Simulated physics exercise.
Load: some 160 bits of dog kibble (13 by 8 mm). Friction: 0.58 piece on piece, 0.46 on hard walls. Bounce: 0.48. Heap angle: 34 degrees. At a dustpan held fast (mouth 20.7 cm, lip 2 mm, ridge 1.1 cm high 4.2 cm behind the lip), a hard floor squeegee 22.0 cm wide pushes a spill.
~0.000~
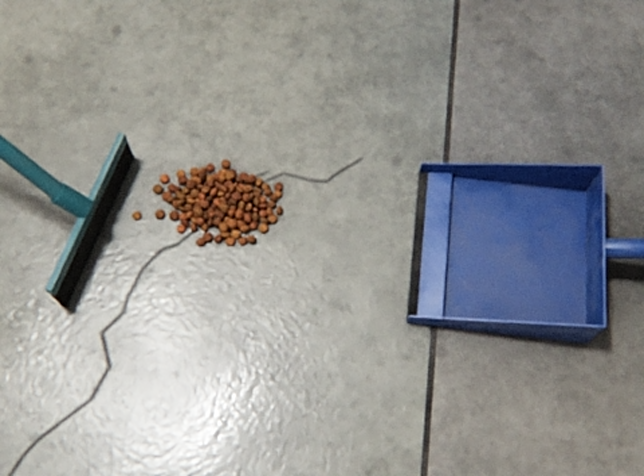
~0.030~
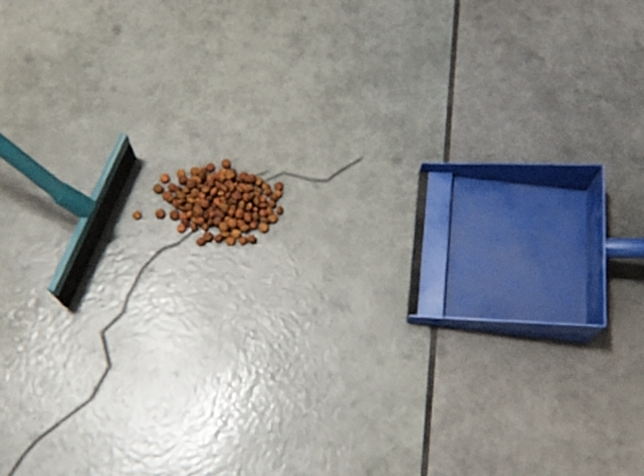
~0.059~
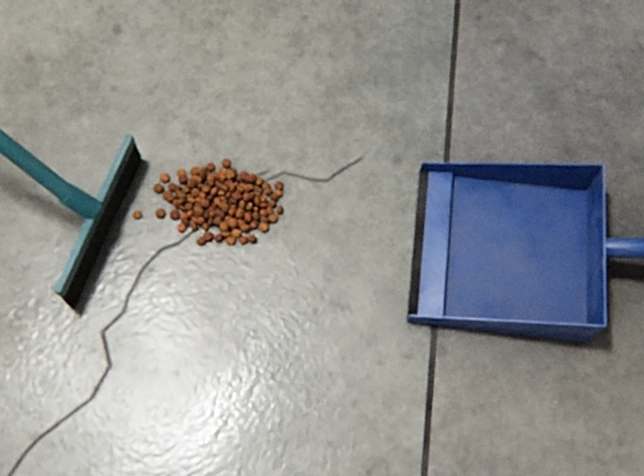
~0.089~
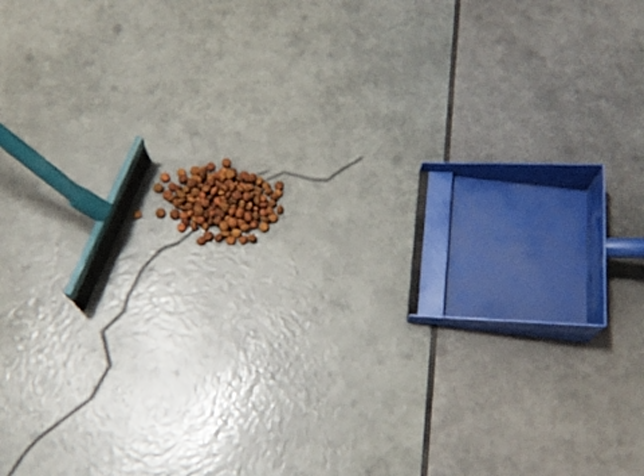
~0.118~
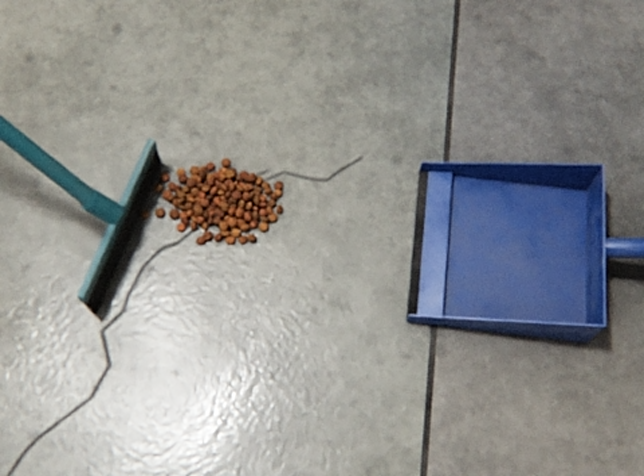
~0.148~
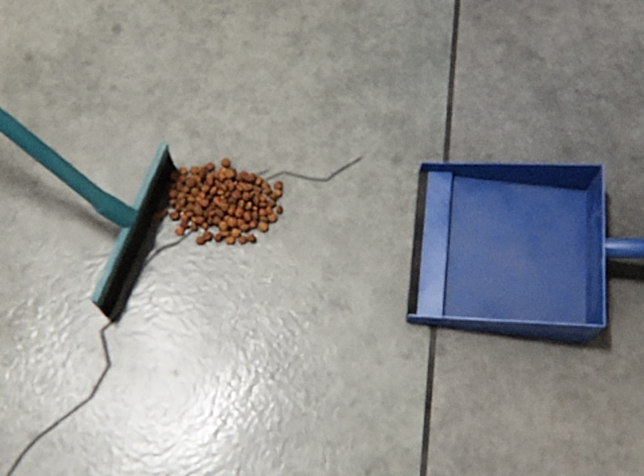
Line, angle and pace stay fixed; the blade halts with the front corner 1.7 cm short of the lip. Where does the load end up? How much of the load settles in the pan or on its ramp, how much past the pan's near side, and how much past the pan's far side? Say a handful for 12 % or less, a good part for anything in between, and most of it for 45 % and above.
I would say in the pan or on its ramp: A good part; past the pan's near side: A handful; past the pan's far side: A handful.
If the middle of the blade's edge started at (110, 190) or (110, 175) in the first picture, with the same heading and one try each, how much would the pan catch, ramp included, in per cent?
Some 35 and 25 per cent.
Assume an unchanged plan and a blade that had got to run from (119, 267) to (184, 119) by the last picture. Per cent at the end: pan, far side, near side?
That ends as pan 5, far 30, and near 0.
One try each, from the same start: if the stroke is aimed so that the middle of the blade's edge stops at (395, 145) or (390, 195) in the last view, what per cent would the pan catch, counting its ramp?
Some 5 per cent on the first try, 10 per cent on the second.
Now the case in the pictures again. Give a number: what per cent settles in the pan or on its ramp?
Something like 25 percent.
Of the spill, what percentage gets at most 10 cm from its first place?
25 %.
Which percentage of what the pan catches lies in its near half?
Some 80 per cent.
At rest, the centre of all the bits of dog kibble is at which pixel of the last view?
Somewhere around (401, 242) in the final frame.
After 0.41 s, middle of the blade 20 cm from the lip; 0 % over the lip, far side 0 %, near side 0 %.
After 0.59 s, middle of the blade 9 cm from the lip; 0 % over the lip, far side 0 %, near side 5 %.
Then, at 0.88 s, middle of the blade 4 cm from the lip; 25 % over the lip, far side 0 %, near side 5 %.
In the end, at 1.3 s, pan 25 %, near side 5 %, far side 0 %, in front of the lip or behind the blade 70 %.
